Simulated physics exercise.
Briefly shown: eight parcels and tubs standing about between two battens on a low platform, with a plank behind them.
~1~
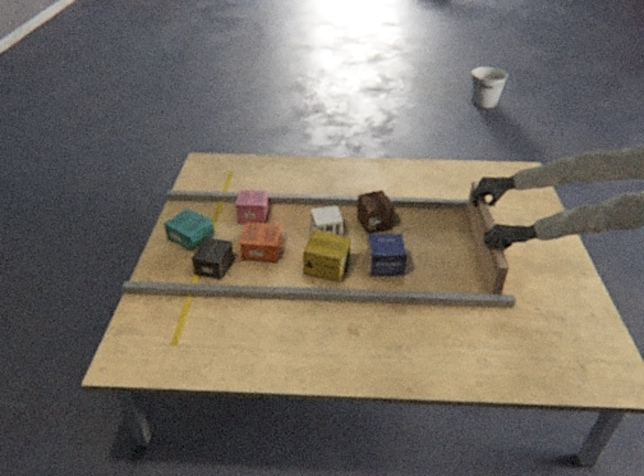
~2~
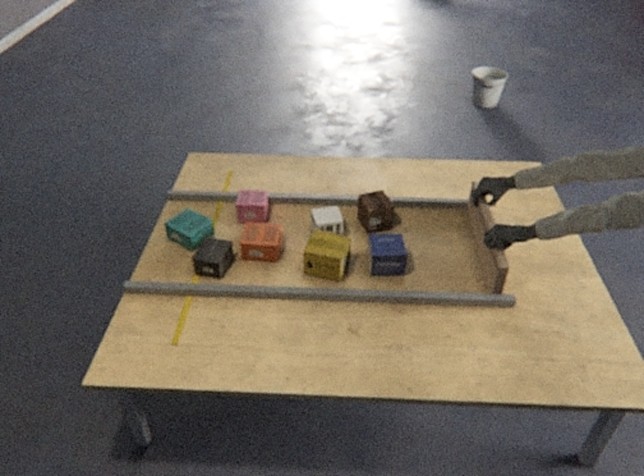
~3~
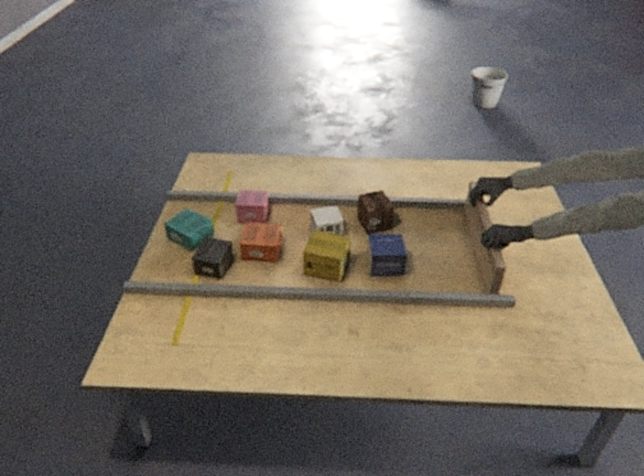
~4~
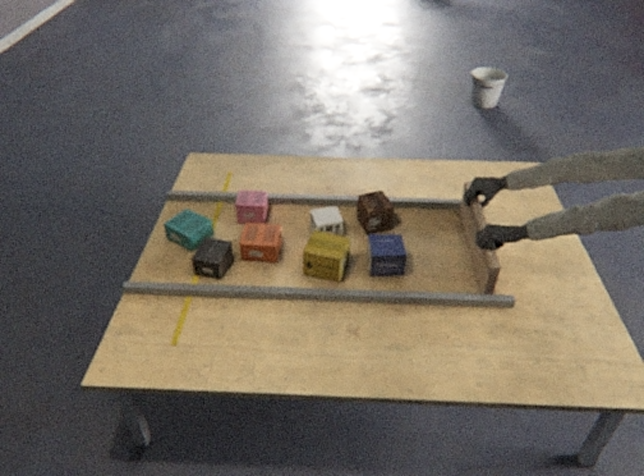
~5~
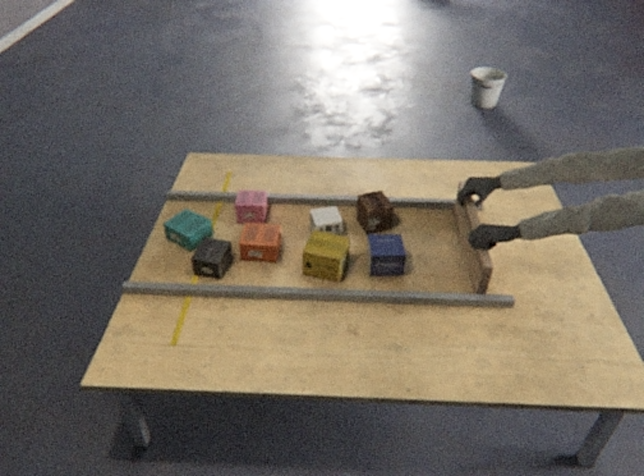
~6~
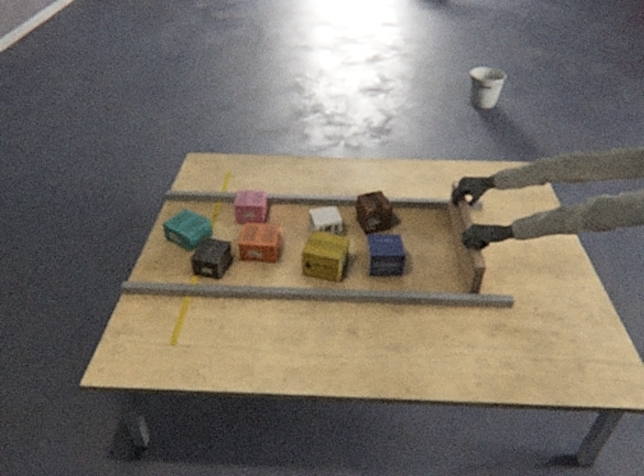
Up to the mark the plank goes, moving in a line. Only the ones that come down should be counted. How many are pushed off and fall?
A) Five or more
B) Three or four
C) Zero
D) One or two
One or two (D).
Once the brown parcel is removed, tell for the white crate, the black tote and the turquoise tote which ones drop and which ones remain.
Outcome: The white crate holds its spot, the black tote goes off, the turquoise tote goes off.
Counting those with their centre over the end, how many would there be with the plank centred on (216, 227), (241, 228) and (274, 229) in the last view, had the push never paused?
First 2, next 0, last 0.
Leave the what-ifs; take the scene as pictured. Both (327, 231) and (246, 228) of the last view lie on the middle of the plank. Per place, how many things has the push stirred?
At the first place 5, at the second 8.
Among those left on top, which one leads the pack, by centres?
It's the yellow parcel that ends nearest.
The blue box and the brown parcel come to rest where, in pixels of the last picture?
Blue box: About (183, 248); brown parcel: About (201, 204).
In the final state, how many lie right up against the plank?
It's touching 3 at the end.
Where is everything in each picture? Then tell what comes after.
In the first frame, turquoise tote (189, 230); black tote (213, 258); pink tote (252, 207); plank (485, 236); tape (208, 242).
In the second frame, black tote (214, 258); yellow parcel (327, 256).
In the third frame, pink tote (253, 207); blue box (386, 255).
In the fourth frame, turquoise tote (189, 230); white crate (326, 224).
In the fifth frame, black tote (213, 258); brown parcel (374, 212).
In the sixth frame, turquoise tote (188, 230); black tote (212, 259); pink tote (251, 207); plank (465, 235); tape (207, 242).
Soon after, none off yet; turquoise tote at rest near (188, 230); black tote at rest near (212, 259); pink tote at rest near (251, 207).
Then, none off yet; turquoise tote moved a little near (184, 228); black tote moved a little near (202, 260); pink tote at rest near (251, 207).
At rest, the number that fall off is one or two; fallen, black tote and turquoise tote.
